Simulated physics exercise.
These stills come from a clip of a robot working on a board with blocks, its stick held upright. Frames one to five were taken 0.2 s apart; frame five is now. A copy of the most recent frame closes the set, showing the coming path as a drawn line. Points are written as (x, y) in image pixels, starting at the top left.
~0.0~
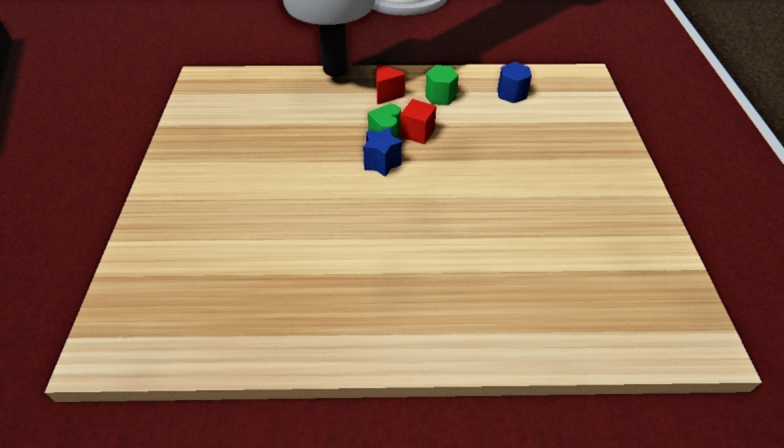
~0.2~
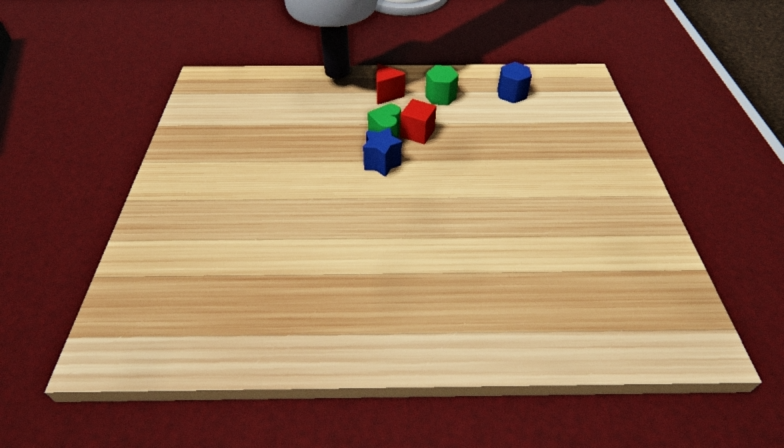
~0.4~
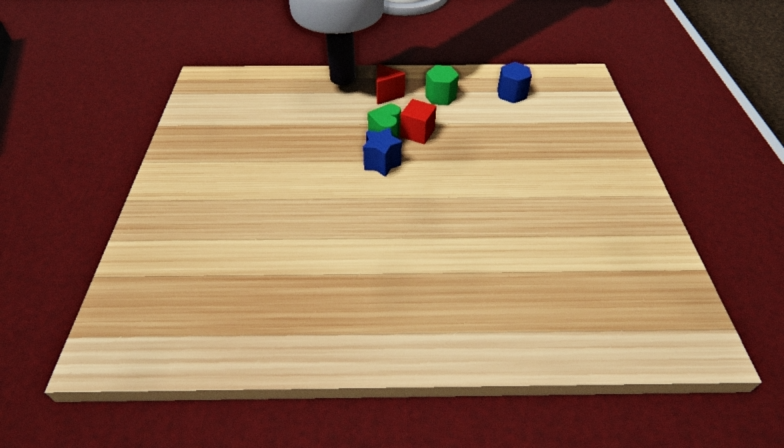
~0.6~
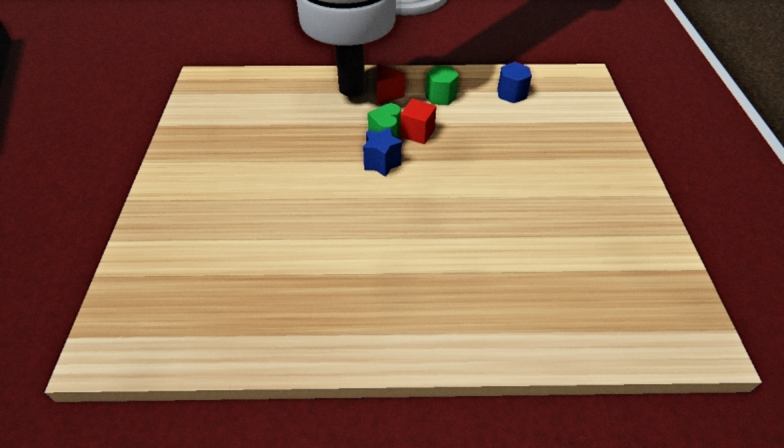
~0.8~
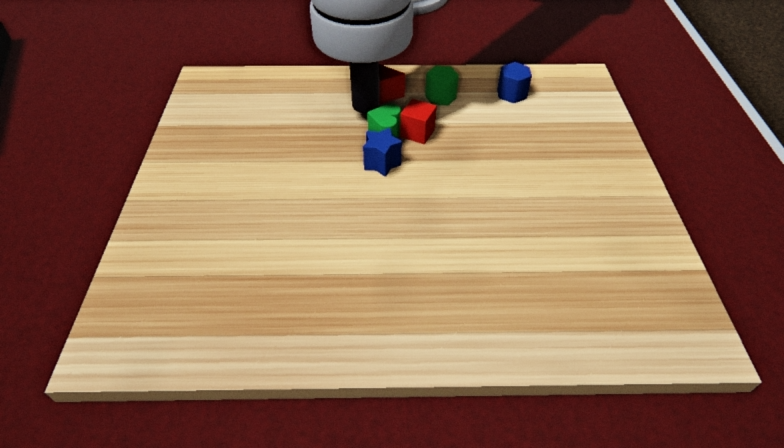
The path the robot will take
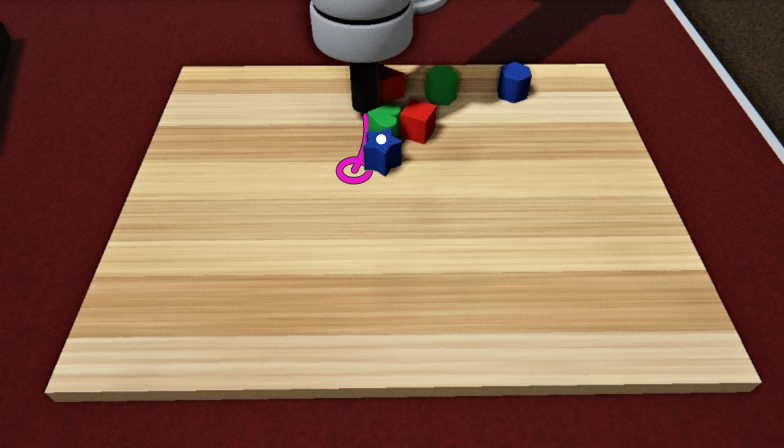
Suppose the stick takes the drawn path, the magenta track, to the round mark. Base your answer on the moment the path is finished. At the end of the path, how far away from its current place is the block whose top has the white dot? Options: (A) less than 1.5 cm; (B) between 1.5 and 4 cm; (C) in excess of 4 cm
The correct letter is B.
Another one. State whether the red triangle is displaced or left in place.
The red triangle does not move.
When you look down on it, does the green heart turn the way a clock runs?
That would be a no.
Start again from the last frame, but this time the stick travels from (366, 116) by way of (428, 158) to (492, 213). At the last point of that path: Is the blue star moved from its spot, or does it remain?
It is moved from its place.
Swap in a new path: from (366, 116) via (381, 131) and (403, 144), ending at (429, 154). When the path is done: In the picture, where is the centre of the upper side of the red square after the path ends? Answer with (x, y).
It is at (441, 113).
The line goes from (366, 116) via (366, 142), ending at (354, 170); the dot is on the blue star.
What follows on the original path. Halfway along, stick (365, 132); blue star (383, 141), turned 20° clockwise; green heart (393, 122), turned 45° anticlockwise.
At the end, stick (354, 160); blue star (386, 153), turned 40° anticlockwise; green heart (394, 122), turned 45° anticlockwise; red triangle unmoved.
